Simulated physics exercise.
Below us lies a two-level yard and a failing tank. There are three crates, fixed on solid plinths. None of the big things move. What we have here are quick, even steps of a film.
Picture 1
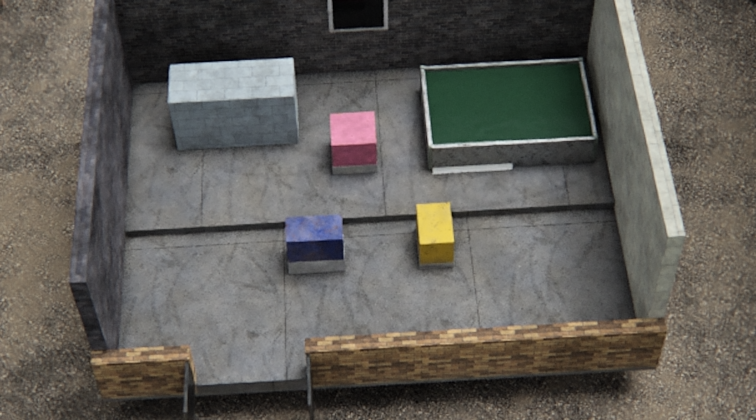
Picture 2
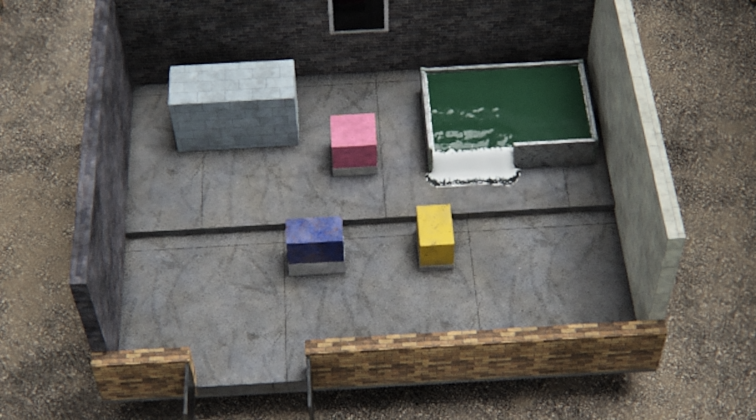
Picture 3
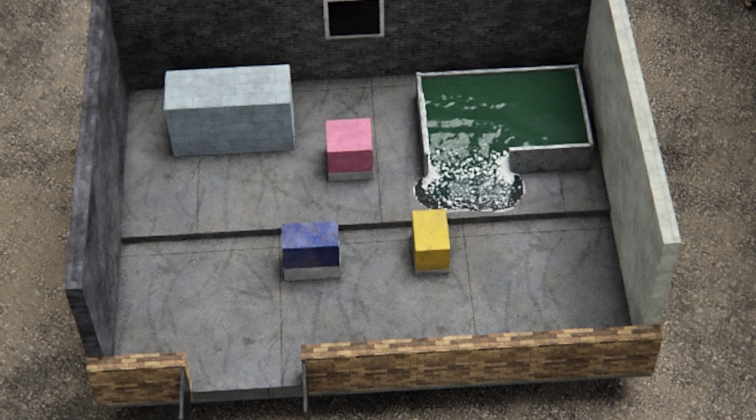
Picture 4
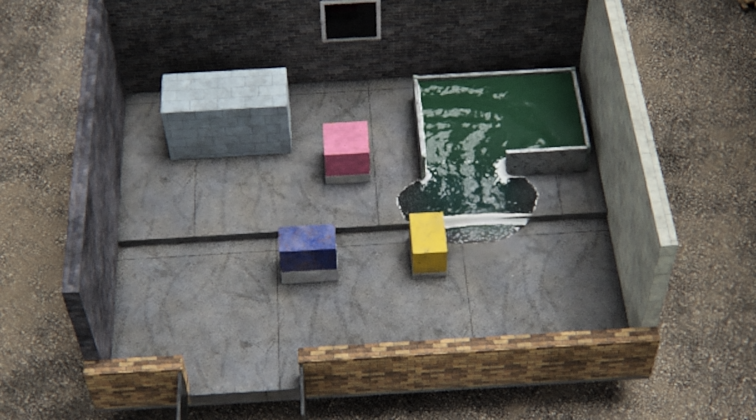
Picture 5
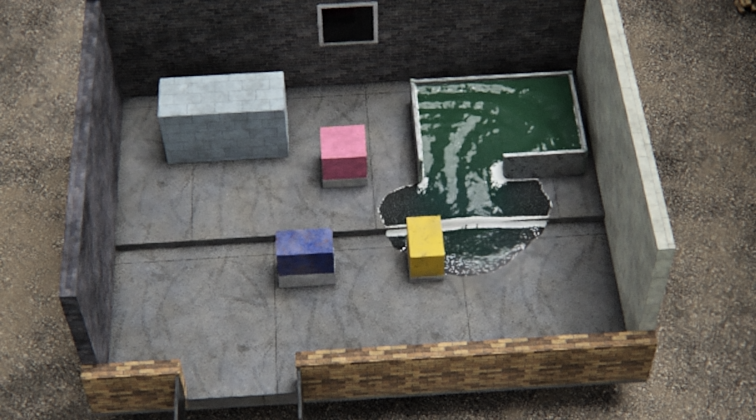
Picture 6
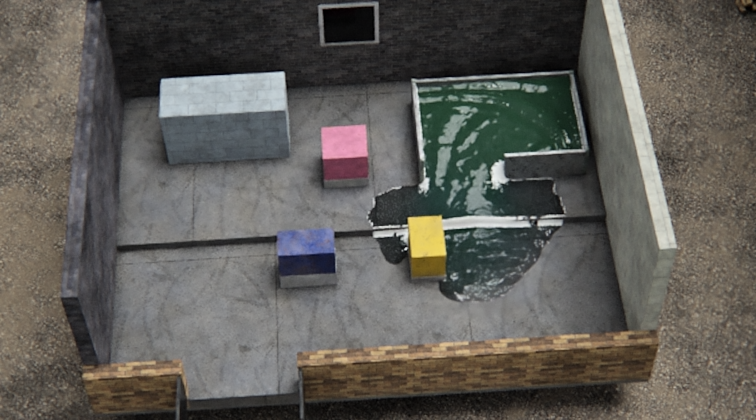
The clip opens on a walled two-level yard with pink, blue and yellow crates, a pale block and a still tank of green water at right. Water bursts through a gap in the tank's front, spreads across the upper floor, then pours over the step and fans around the yellow crate onto the lower level.
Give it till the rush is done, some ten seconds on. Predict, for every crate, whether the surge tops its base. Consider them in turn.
As I see it, the pink crate is missed; the yellow crate is caught; the blue crate is missed.
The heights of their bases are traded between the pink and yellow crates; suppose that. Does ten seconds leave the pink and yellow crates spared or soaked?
In that case the pink one is left dry and the yellow one is flooded.
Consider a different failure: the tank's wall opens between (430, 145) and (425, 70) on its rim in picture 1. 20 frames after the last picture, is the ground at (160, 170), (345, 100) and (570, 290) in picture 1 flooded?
Taken in turn, that's reached, reached, and finally not reached.
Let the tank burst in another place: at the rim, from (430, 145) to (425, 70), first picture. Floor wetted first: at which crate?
The pink crate.
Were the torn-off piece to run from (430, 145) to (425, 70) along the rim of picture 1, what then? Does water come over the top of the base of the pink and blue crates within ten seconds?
Then: The pink one gets wet, the blue one is safe.
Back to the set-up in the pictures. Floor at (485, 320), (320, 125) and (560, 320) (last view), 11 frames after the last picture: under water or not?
Result by point, in sequence: Waterlogged, then unwetted, then waterlogged.
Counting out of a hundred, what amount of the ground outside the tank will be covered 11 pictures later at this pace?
I'd estimate some 35 per cent.
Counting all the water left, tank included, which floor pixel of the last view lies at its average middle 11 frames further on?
The water's middle lies around (479, 199).
A moment on, water covers 20 % of the floor; the pink crate not reached, the yellow crate water round its plinth, the blue crate water round its plinth.
Next, water covers 35 % of the floor; the pink crate not reached, the yellow crate water round its plinth, the blue crate water round its plinth.
Then, water covers 45 % of the floor; the pink crate not reached, the yellow crate water round its plinth, the blue crate water round its plinth.
Later, water covers 60 % of the floor; the pink crate not reached, the yellow crate water round its plinth, the blue crate water round its plinth.
In the end, water covers 55 % of the floor; the pink crate stayed above the water, the yellow crate was topped, the blue crate stayed above the water.
